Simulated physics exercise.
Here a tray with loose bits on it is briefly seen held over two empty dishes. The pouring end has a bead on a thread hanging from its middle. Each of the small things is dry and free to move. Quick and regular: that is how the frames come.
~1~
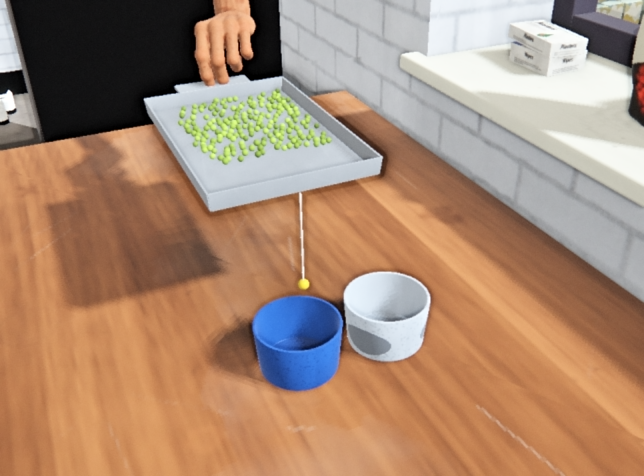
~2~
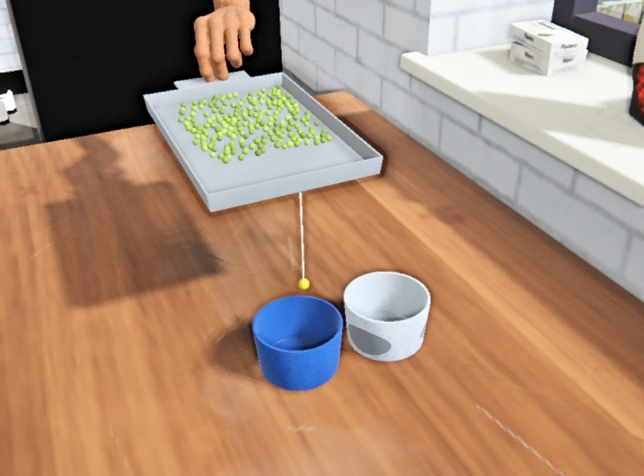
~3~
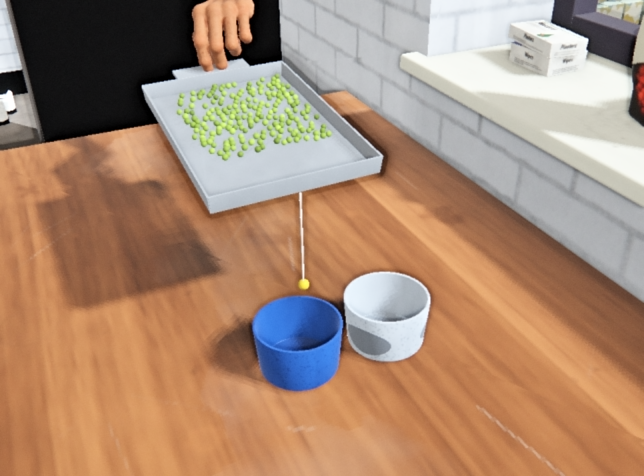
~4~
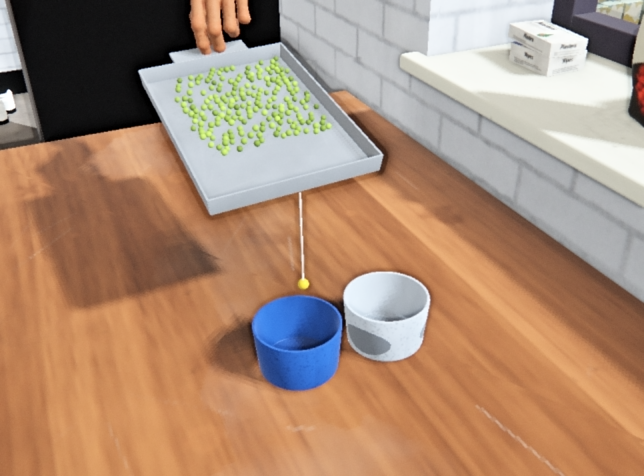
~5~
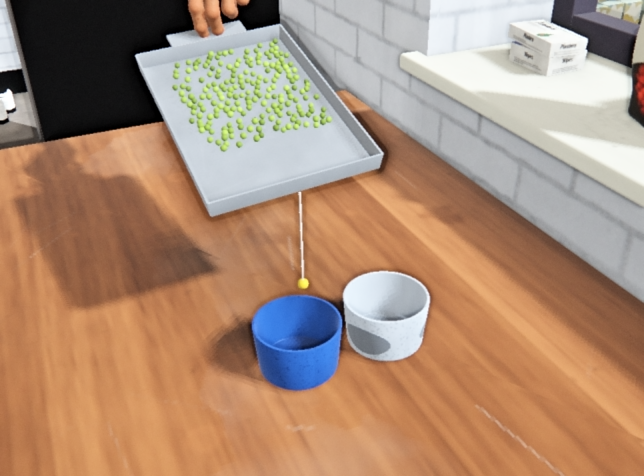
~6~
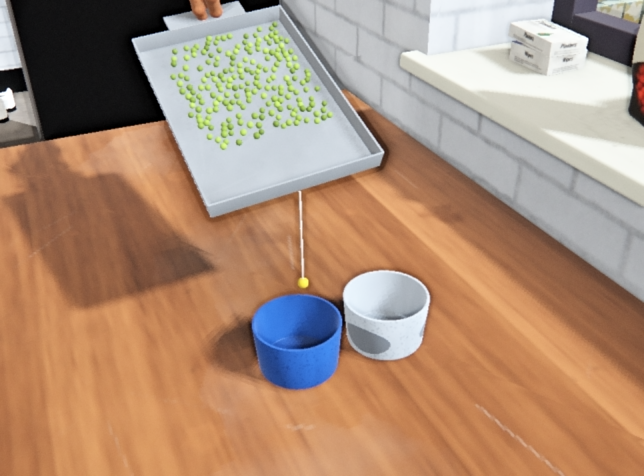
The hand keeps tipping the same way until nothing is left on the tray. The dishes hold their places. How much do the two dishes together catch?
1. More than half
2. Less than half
2, less than half.
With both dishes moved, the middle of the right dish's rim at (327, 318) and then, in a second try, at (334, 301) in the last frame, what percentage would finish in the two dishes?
The first position comes out at 70 per cent, the other at 80 per cent.
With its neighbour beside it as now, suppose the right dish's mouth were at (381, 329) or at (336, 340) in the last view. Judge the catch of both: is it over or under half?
Placing 1: A minority of it. Placing 2: A minority of it.
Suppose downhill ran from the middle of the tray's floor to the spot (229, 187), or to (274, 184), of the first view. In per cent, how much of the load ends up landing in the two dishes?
Shares: 0 %, then 50 %.
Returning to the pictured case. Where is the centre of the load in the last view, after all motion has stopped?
The centre comes to rest near (257, 382).
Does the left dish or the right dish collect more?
Fuller at the end: The leftward one.
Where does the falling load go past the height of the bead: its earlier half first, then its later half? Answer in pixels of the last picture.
First part (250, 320), rest (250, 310).
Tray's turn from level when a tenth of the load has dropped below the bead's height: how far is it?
It is at around 65 degrees.
Shortly afterwards, tray tipped steeply; near two thirds on the tray; only a few in the left dish; a little outside both; near a quarter in the air.
Next, tray tipped past a quarter turn; near half on the tray; a little in the left dish; near a third outside both; a little in the air.
Some moments later, tray tipped past a quarter turn; near a quarter in the left dish; near two thirds outside both.
In the end, tray tipped past a quarter turn; near a quarter in the left dish; none at all in the right dish; near two thirds outside both.
